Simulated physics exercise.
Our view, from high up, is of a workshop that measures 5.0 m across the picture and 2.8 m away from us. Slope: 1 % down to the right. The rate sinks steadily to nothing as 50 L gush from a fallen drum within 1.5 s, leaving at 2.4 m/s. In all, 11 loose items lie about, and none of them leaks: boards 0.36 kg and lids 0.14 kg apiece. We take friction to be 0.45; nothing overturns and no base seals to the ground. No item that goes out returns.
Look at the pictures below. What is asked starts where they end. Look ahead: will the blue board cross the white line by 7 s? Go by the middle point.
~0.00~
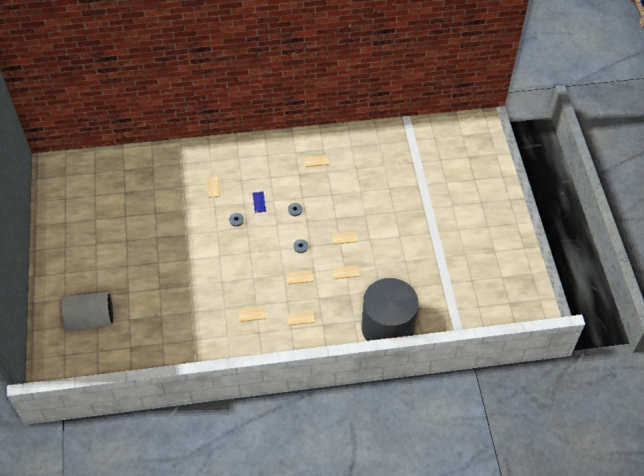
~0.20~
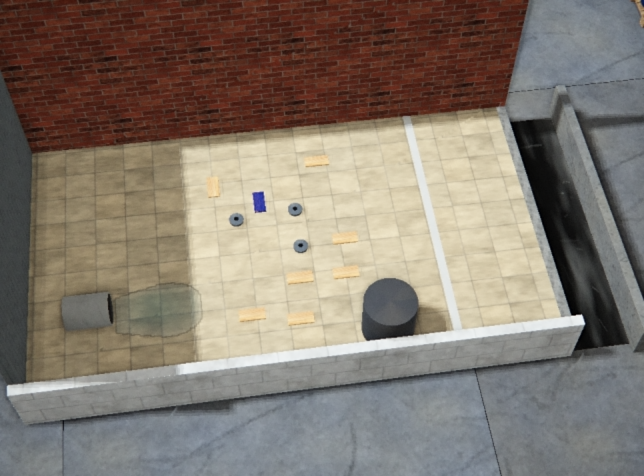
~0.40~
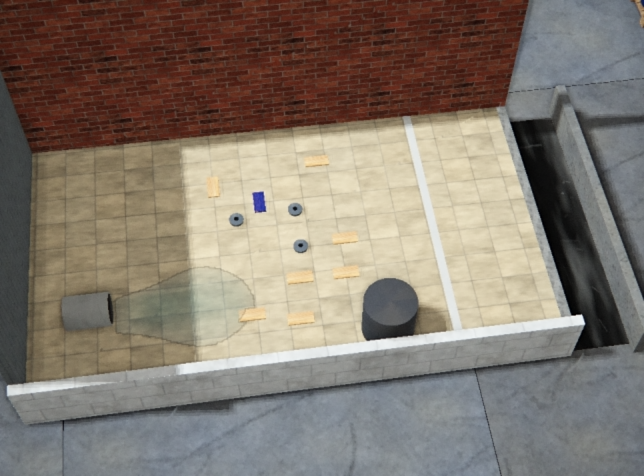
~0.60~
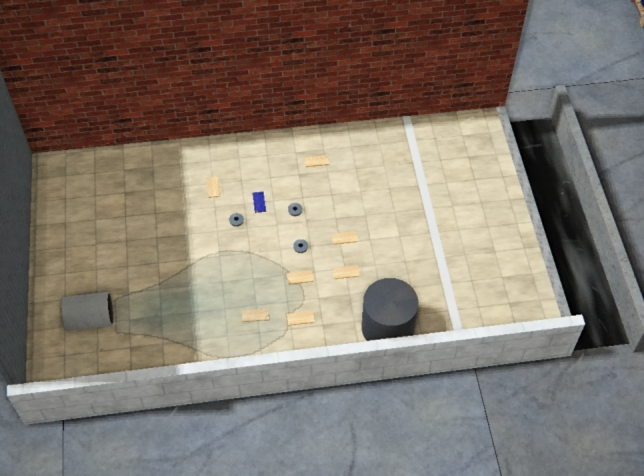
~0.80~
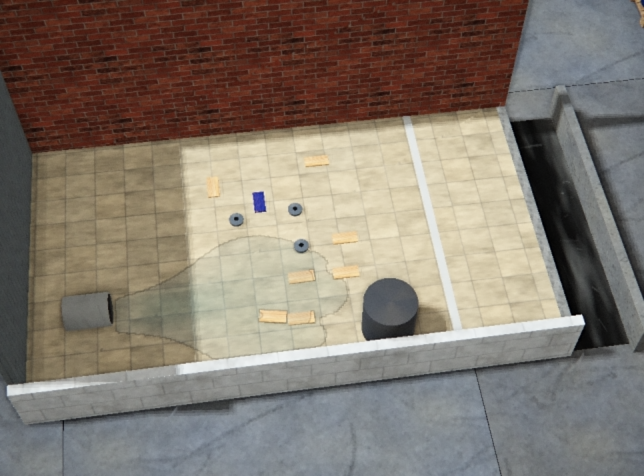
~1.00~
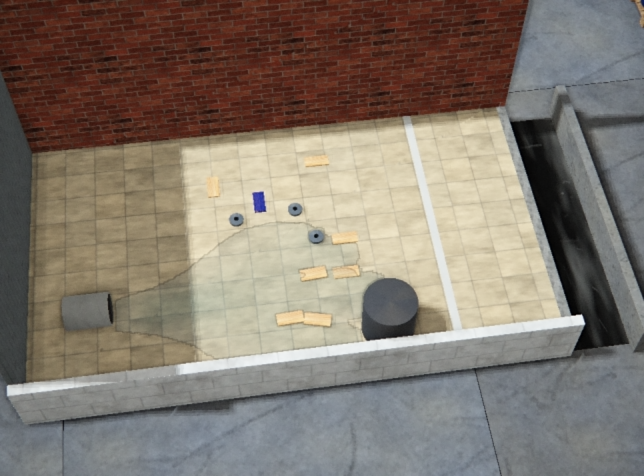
Behind.
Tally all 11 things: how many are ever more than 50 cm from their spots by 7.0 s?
Count: 6.
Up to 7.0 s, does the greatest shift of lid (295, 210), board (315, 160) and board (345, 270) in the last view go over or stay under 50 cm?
Listed order: Below the mark, below the mark and above the mark.
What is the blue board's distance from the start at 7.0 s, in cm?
Measured offset: Near 0 cm.
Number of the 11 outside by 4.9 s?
The answer is 2 at that time.
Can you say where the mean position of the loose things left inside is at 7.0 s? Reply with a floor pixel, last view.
Around (318, 210).
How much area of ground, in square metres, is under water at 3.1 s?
3.5 m2.
After 1.4 s the blue board is near (259, 202), 0.0 m from its start, aground; 0 of 11 are over the mark; 6 afloat.
After 3.1 s the blue board is near (259, 202), 0.0 m from its start, aground; 3 of 11 are over the mark; 3 afloat.
After 4.9 s the blue board is near (259, 202), 0.0 m from its start, aground; 3 of 11 are over the mark; 0 afloat.
After 7.0 s the blue board is near (259, 202), 0.0 m from its start, aground; 3 of 11 are over the mark; 0 afloat.
